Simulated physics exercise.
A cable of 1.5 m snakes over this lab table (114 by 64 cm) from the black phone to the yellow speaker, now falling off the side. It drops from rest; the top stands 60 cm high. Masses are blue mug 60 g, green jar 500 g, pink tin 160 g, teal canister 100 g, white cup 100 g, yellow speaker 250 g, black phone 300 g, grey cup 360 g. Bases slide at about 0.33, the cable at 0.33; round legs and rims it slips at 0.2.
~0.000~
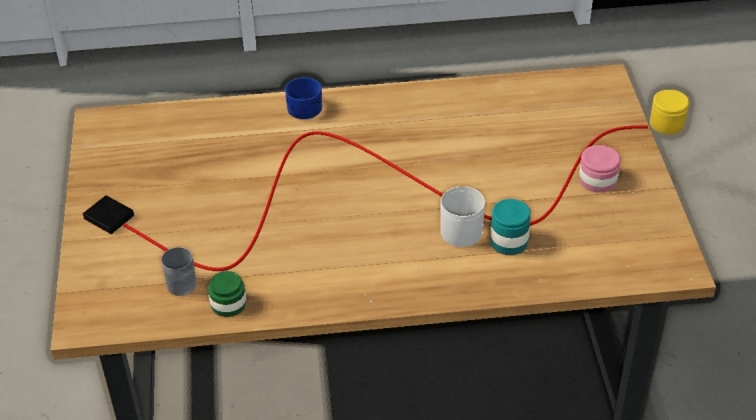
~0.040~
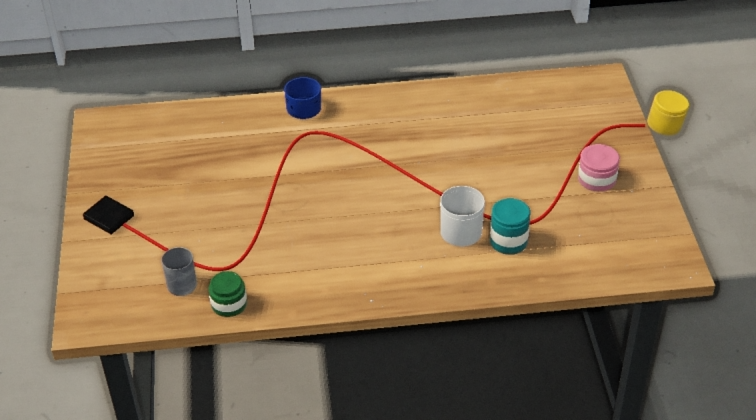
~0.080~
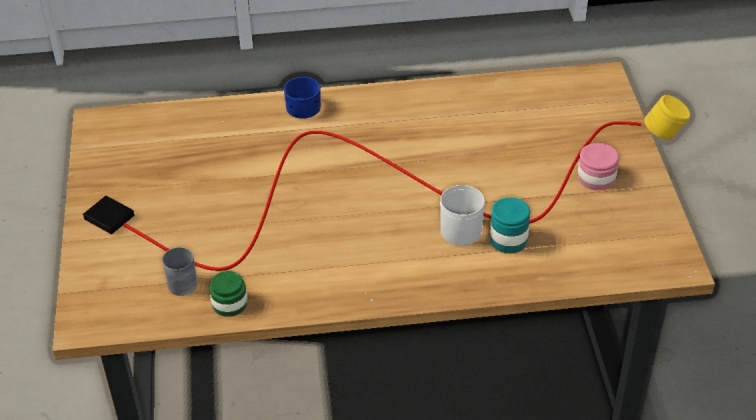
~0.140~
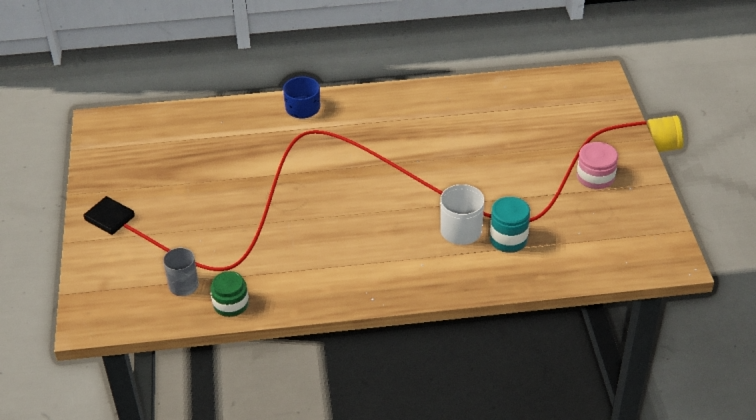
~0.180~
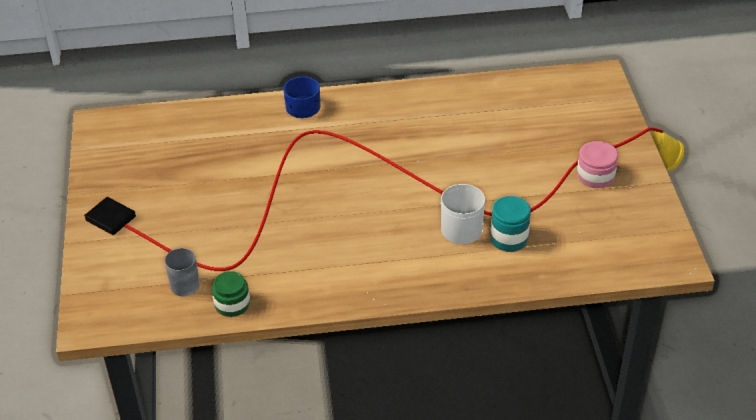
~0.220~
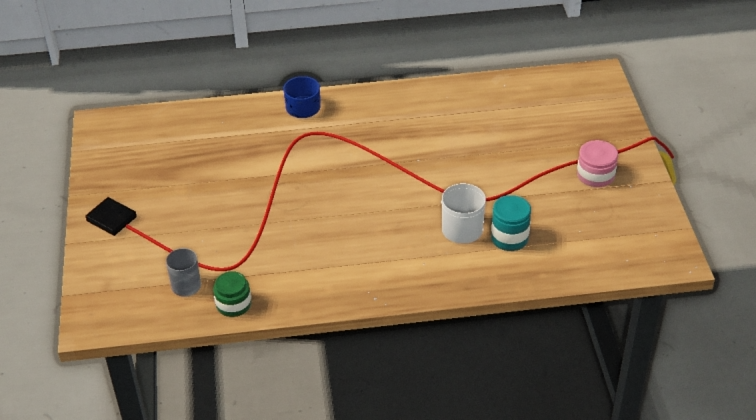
Wooden table with a red cable winding among jars and cups, the yellow cylinder tipping off the right edge and dropping behind it.
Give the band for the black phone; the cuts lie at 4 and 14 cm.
Verdict: The black phone shifts a middling way.
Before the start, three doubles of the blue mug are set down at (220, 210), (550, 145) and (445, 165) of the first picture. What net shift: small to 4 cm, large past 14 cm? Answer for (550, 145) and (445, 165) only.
In that order: Small, small.
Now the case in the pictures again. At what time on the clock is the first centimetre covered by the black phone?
About: Black phone 0.44 s.
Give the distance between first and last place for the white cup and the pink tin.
White cup 0 cm, pink tin 0 cm.
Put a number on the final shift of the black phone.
Black phone 8 cm.
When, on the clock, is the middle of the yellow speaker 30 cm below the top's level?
About: 0.32 s.
At 0.5 s, the cable's tail end at (144, 215); black phone 2 cm off its start, yellow speaker over the edge.
At 0.7 s, the cable's tail end at (172, 196); black phone 8 cm off its start, yellow speaker over the edge.
At 1.0 s, the cable's tail end at (172, 196); black phone 8 cm off its start at (154, 201), yellow speaker over the edge.
At 1.2 s, the cable's tail end at (172, 196); black phone 8 cm off its start, yellow speaker over the edge.
At 2.4 s, the cable's tail end at (172, 196); black phone 8 cm off its start at (154, 201), yellow speaker over the edge.
